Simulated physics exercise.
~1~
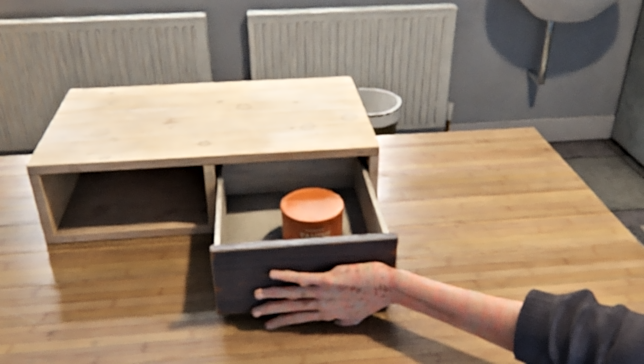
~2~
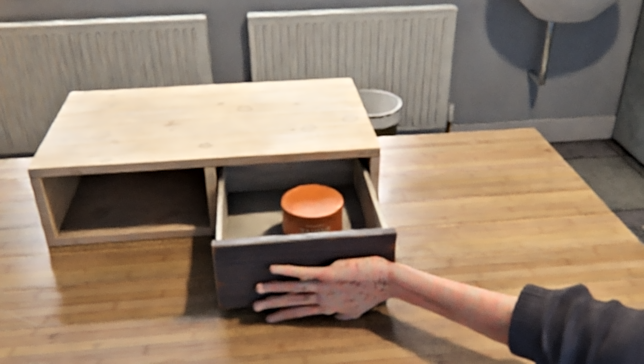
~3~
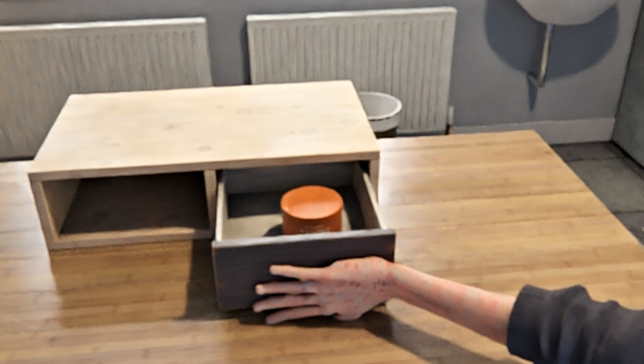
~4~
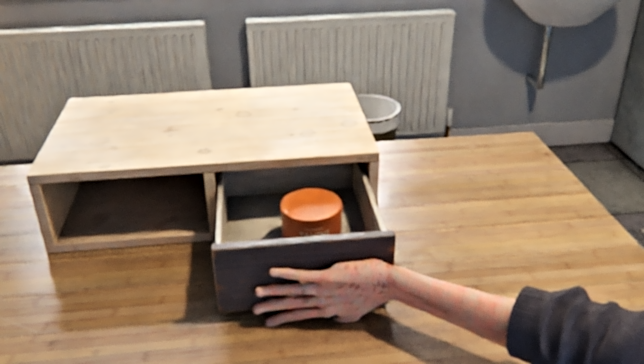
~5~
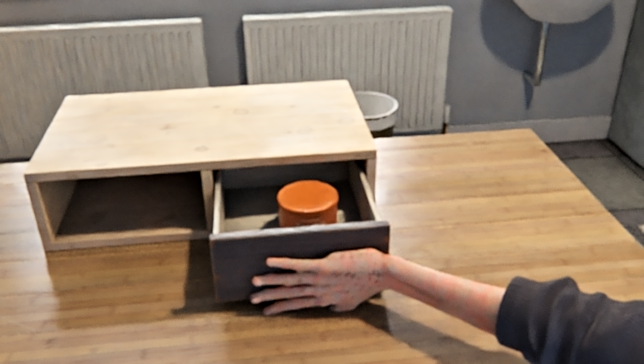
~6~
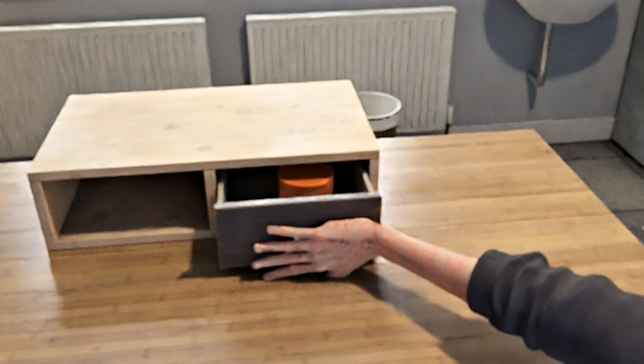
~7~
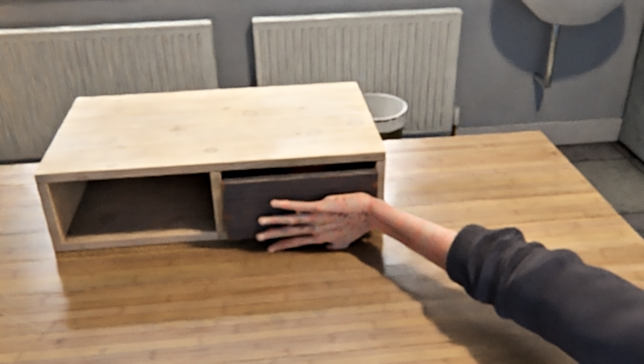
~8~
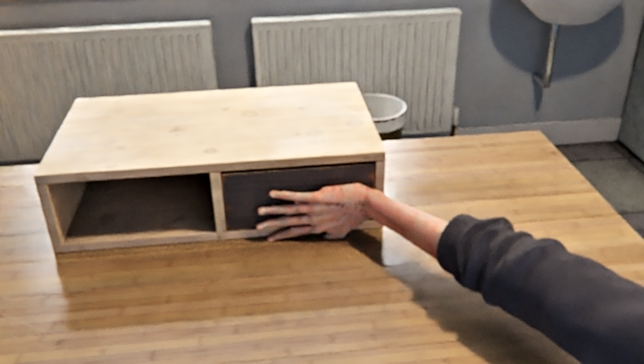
A dark-fronted drawer stands pulled out from the right side of a low, pale wooden chest on a wooden table, with an orange tub sitting inside it. A hand reaching in from the right rests flat against the drawer's front, and for a while the drawer barely shifts. Then the hand pushes it slowly back toward the chest, carrying the tub along with it. The tub slips partly beneath the chest's top and then out of sight as the gap narrows. Finally the drawer closes all the way, the hand still pressed to its front.
